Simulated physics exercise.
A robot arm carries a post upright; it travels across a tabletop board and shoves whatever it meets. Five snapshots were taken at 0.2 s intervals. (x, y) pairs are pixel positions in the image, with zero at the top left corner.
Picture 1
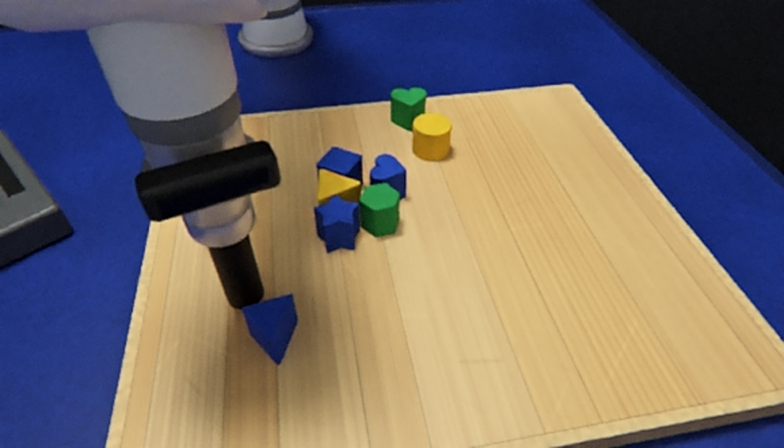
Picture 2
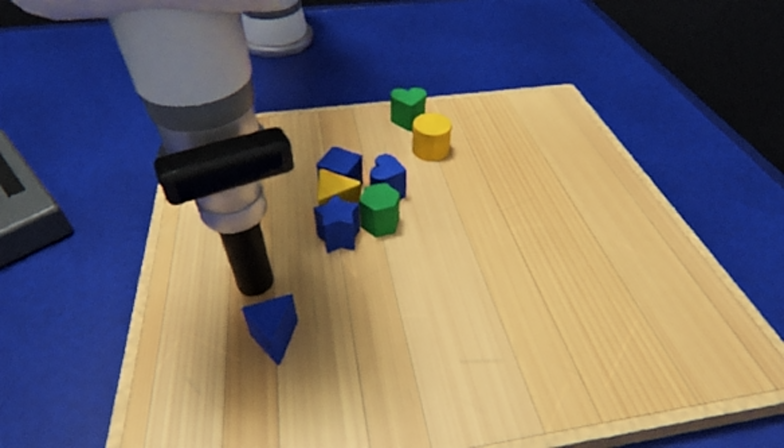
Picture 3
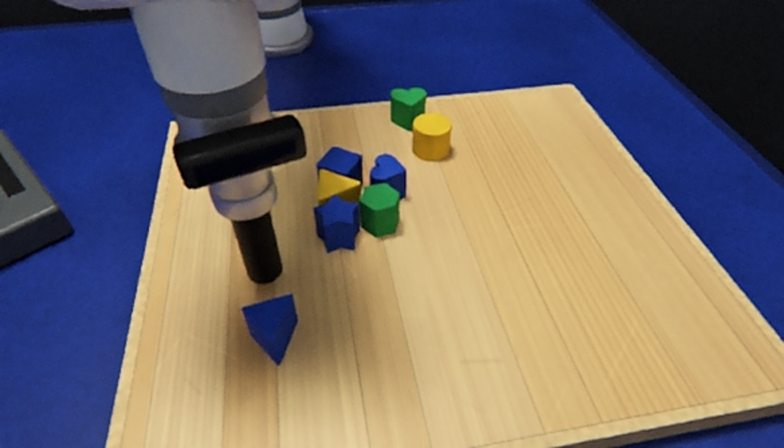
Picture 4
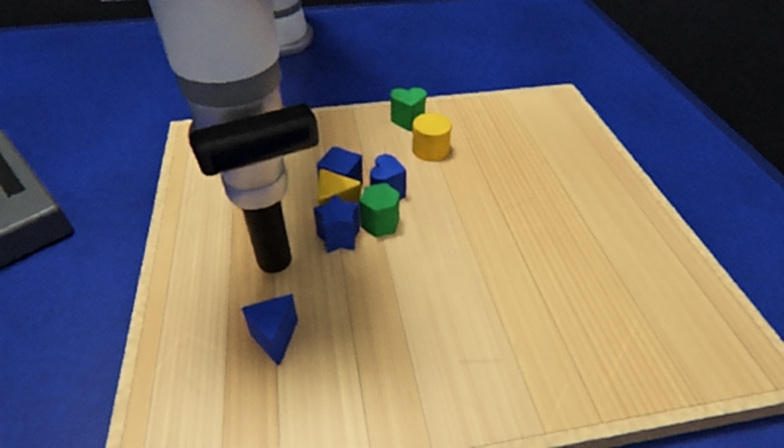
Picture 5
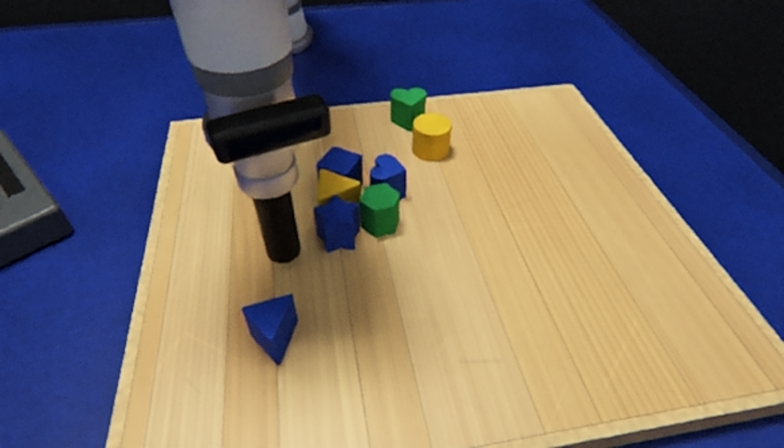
The video shows a robotic arm with a black post moving away from a blue block on a wooden board, travelling steadily up and slightly right toward a cluster of blue, green and yellow blocks, which all stay still.
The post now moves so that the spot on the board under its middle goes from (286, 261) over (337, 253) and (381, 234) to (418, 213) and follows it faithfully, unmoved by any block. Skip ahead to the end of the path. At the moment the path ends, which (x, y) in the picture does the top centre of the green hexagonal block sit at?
At (440, 150).
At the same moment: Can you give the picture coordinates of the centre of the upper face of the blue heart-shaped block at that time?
By then it is at (396, 148).
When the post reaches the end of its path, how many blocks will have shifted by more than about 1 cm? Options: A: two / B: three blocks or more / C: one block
I'll go with B - three blocks or more.
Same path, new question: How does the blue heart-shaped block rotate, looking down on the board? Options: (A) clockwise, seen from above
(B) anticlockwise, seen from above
Option B.
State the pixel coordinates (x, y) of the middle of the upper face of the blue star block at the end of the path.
My best guess is (418, 165).
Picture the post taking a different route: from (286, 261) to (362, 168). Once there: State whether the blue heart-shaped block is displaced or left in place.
It is moved off its spot.
On the path given first. One third of the way, post at (339, 242); blue star block at (352, 204), turned 40° anticlockwise; green hexagonal block at (385, 193).
Two thirds of the way, post at (382, 222); blue star block at (392, 185), turned 45° anticlockwise; green hexagonal block at (421, 174); blue heart-shaped block at (387, 162).
At the end, post at (419, 202); yellow triangle not moved; blue star block at (418, 165), turned 65° anticlockwise; green hexagonal block at (440, 150), turned 25° anticlockwise; blue heart-shaped block at (396, 148), turned 40° anticlockwise.
